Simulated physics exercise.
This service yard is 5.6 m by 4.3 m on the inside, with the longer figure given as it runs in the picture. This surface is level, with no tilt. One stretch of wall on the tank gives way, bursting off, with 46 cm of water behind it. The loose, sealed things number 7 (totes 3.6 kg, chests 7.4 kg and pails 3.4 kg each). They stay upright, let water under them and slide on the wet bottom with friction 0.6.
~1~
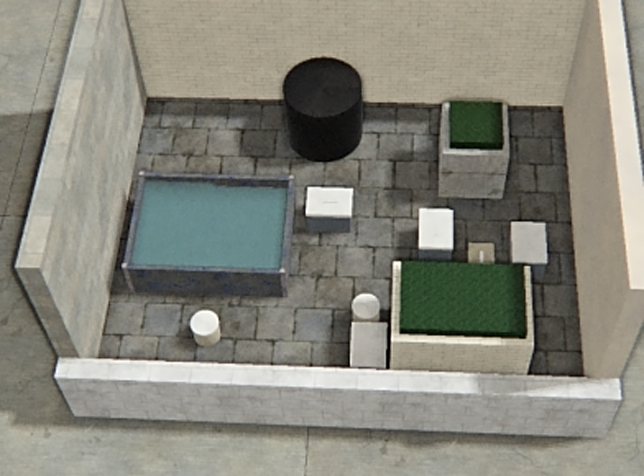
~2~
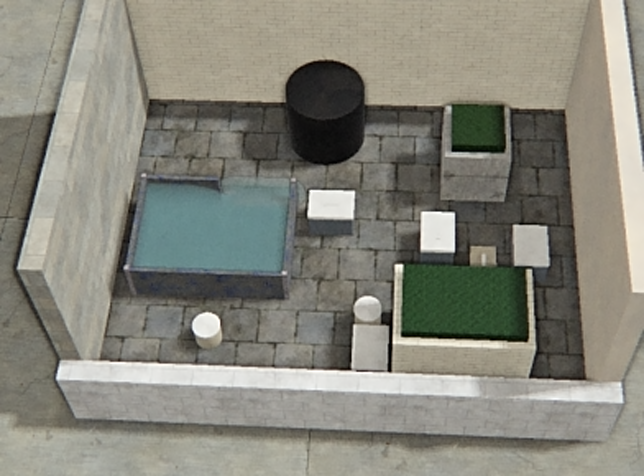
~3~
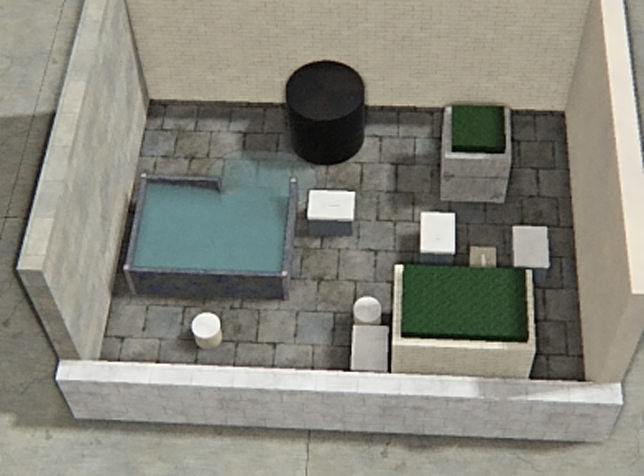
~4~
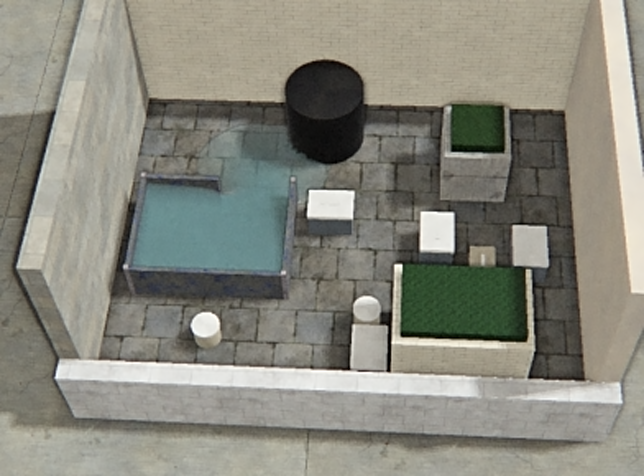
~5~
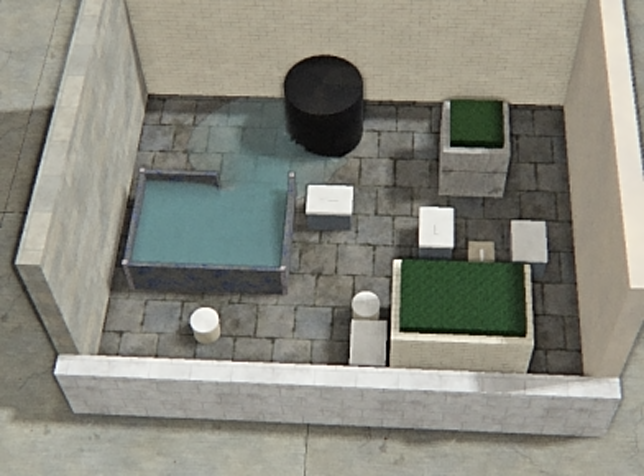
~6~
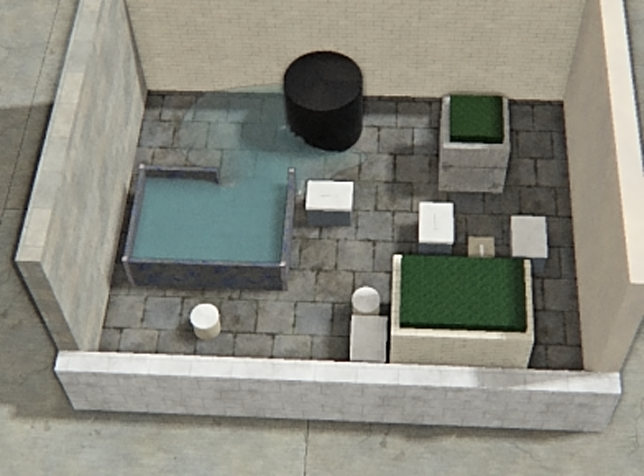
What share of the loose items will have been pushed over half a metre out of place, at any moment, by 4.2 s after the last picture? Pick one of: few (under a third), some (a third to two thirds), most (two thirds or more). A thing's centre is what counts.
Few.
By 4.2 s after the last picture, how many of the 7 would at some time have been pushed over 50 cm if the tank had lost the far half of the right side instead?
That would give 3.
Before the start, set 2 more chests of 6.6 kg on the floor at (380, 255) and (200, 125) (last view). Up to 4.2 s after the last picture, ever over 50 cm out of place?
Listed in order, the answers are inside half a metre followed by beyond half a metre.
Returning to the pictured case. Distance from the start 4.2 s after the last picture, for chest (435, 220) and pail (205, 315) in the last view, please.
Distances: 60 cm; 0 cm.
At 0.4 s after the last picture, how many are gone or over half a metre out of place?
By then 0.
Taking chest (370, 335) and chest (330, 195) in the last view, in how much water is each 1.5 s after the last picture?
Roughly 0 and 0 cm.
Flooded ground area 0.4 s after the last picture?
About 5.5 m2.
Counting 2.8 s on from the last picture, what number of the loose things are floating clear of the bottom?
The count is 0.
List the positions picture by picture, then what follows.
A tote at (482, 257), on the bottom; a chest at (436, 228) rests on the ground; water covers 2.4 m2; 0 of 7 have shifted, in the first frame.
A tote at (484, 260) rests on the ground; a chest at (438, 231), on the bottom; water covers 2.8 m2; 0 of 7 have shifted, in the second frame.
A tote at (483, 261), on the bottom; a chest at (438, 232) rests on the ground; water covers 3.4 m2; 0 of 7 have shifted, in the third frame.
A tote at (483, 261), on the bottom; a chest at (437, 231) rests on the ground; 4.0 m2 under water; 0 of 7 have shifted, in the fourth frame.
A tote at (482, 256), on the bottom; a chest at (436, 226), on the bottom; 4.6 m2 under water; 0 of 7 have shifted, in the fifth frame.
A tote at (482, 251), on the bottom; a chest at (436, 222), on the bottom; 4.9 m2 under water; 0 of 7 have shifted, in the sixth frame.
Then, 0.4 s after the last picture 0 of 7 are over 50 cm from their spots; 0 afloat.
Then, 1.5 s after the last picture 0 of 7 are over 50 cm from their spots; 0 afloat.
Then, 2.8 s after the last picture 0 of 7 are over 50 cm from their spots; 0 afloat.
Then, 4.2 s after the last picture 1 of 7 are over 50 cm from their spots, and 1 have been at some point; 2 afloat.
